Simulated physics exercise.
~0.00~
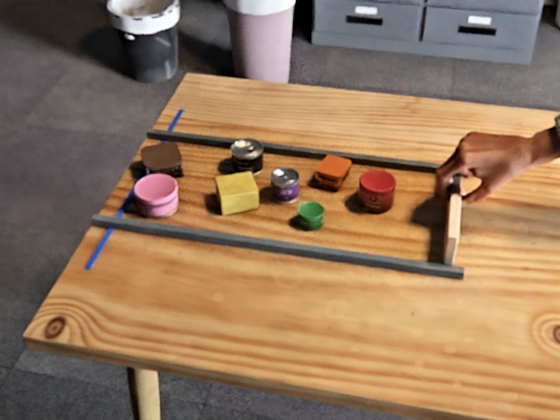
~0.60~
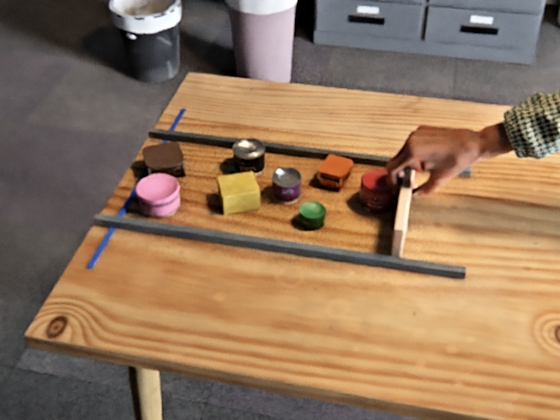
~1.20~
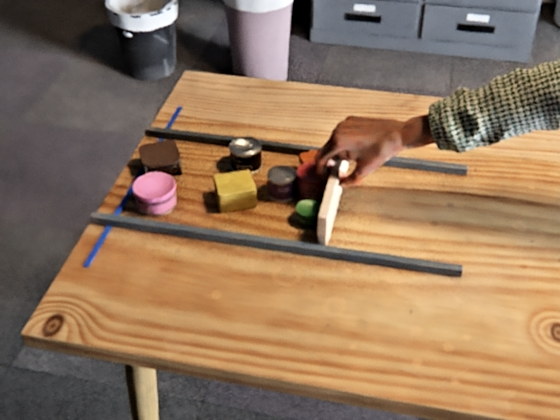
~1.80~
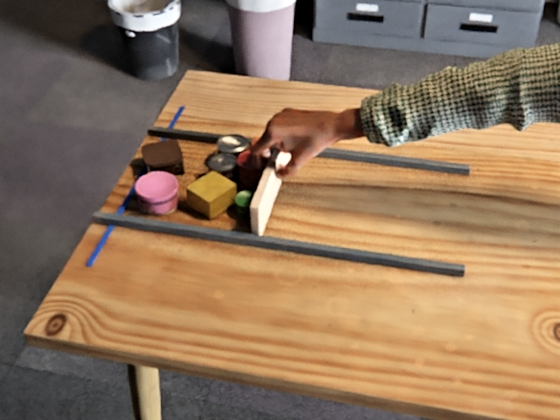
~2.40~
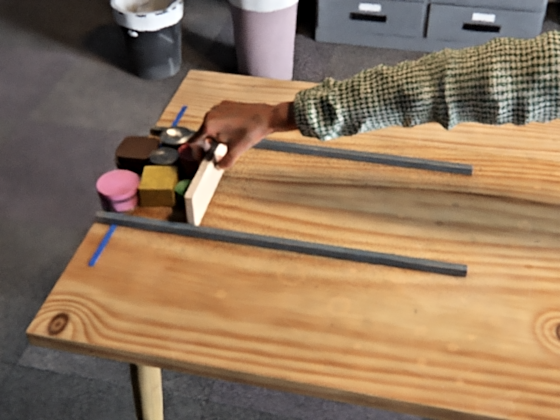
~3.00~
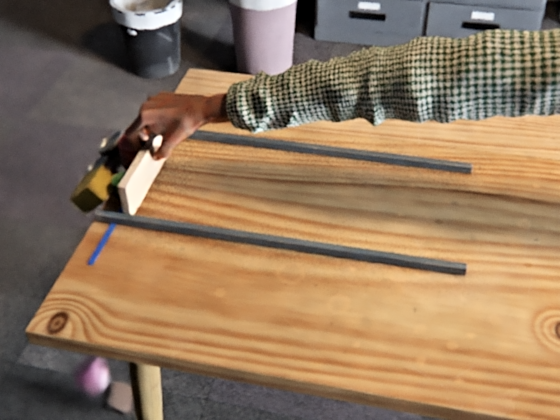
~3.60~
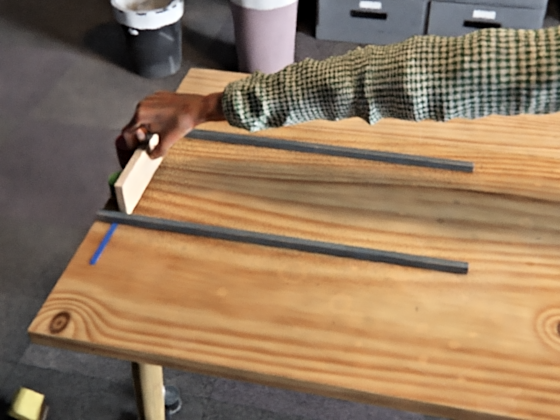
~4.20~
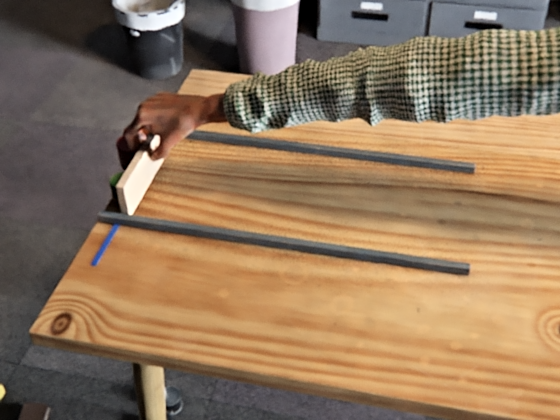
Hand-held wooden board sweeping small tins, tubs and blocks left between two rails until several tumble off the table's edge.
